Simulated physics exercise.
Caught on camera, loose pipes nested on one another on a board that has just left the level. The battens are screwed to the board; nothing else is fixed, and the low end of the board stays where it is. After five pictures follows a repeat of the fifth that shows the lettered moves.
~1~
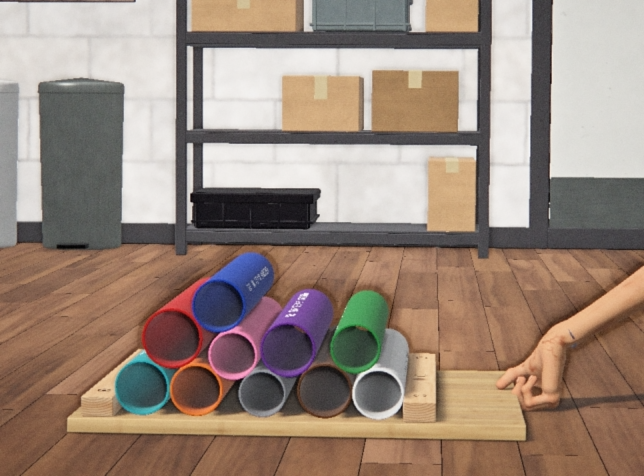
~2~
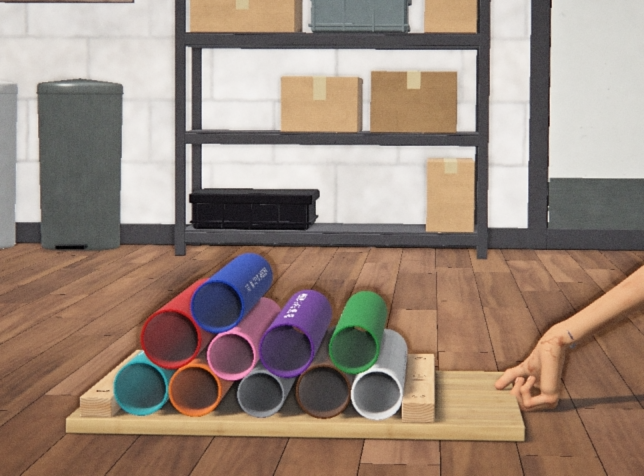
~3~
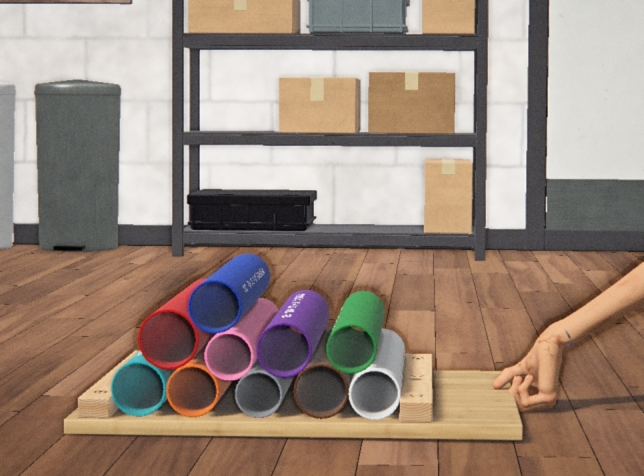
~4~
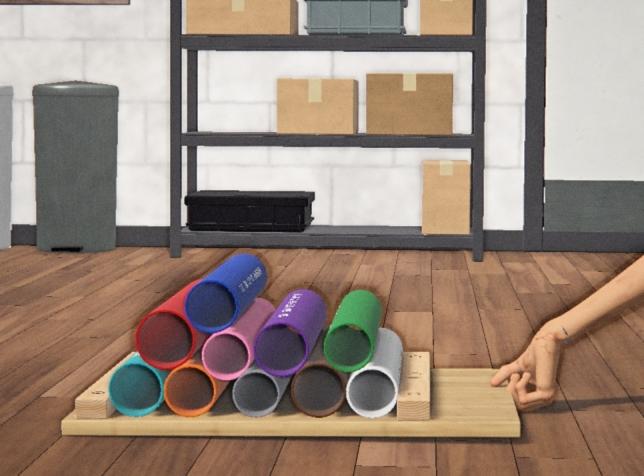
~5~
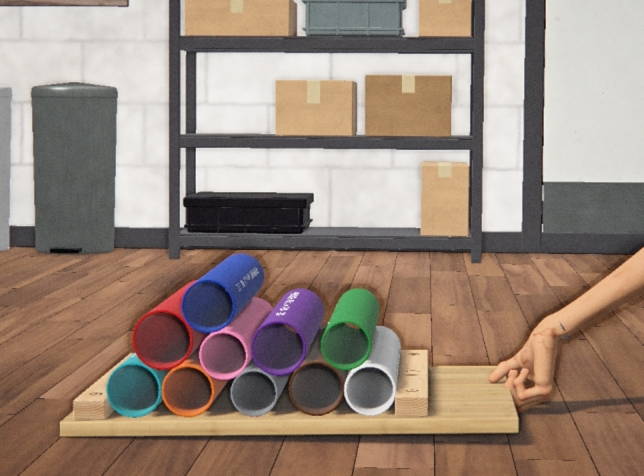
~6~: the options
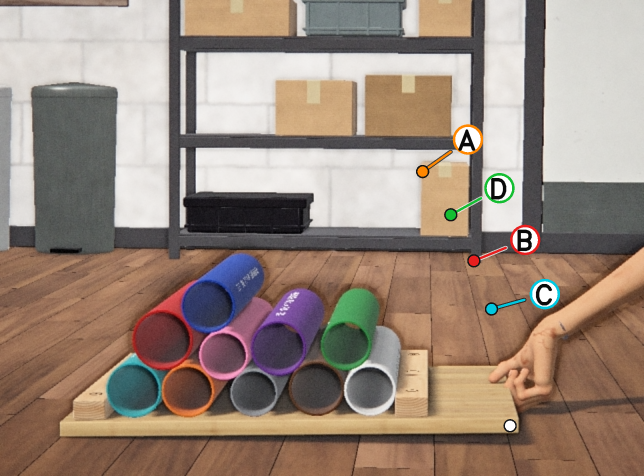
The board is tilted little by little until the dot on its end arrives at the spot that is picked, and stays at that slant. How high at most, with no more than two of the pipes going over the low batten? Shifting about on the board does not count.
Stop at C.
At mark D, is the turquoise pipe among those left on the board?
Yes.
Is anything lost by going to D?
Yes.
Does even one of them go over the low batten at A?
Yes.
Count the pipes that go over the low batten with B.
The count is four.
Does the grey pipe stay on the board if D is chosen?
Yes, with D.
On the copy, A at (422, 172); B at (474, 261); C at (491, 309); D at (451, 215); the white dot at (510, 426).
On C. First, board at 13°.
Then, board at 17°.
Finally, board at 17°, none over the low batten.
By contrast, A five over the low batten; B four over the low batten (purple, pink, red, blue); D four over the low batten (purple, pink, red, blue).
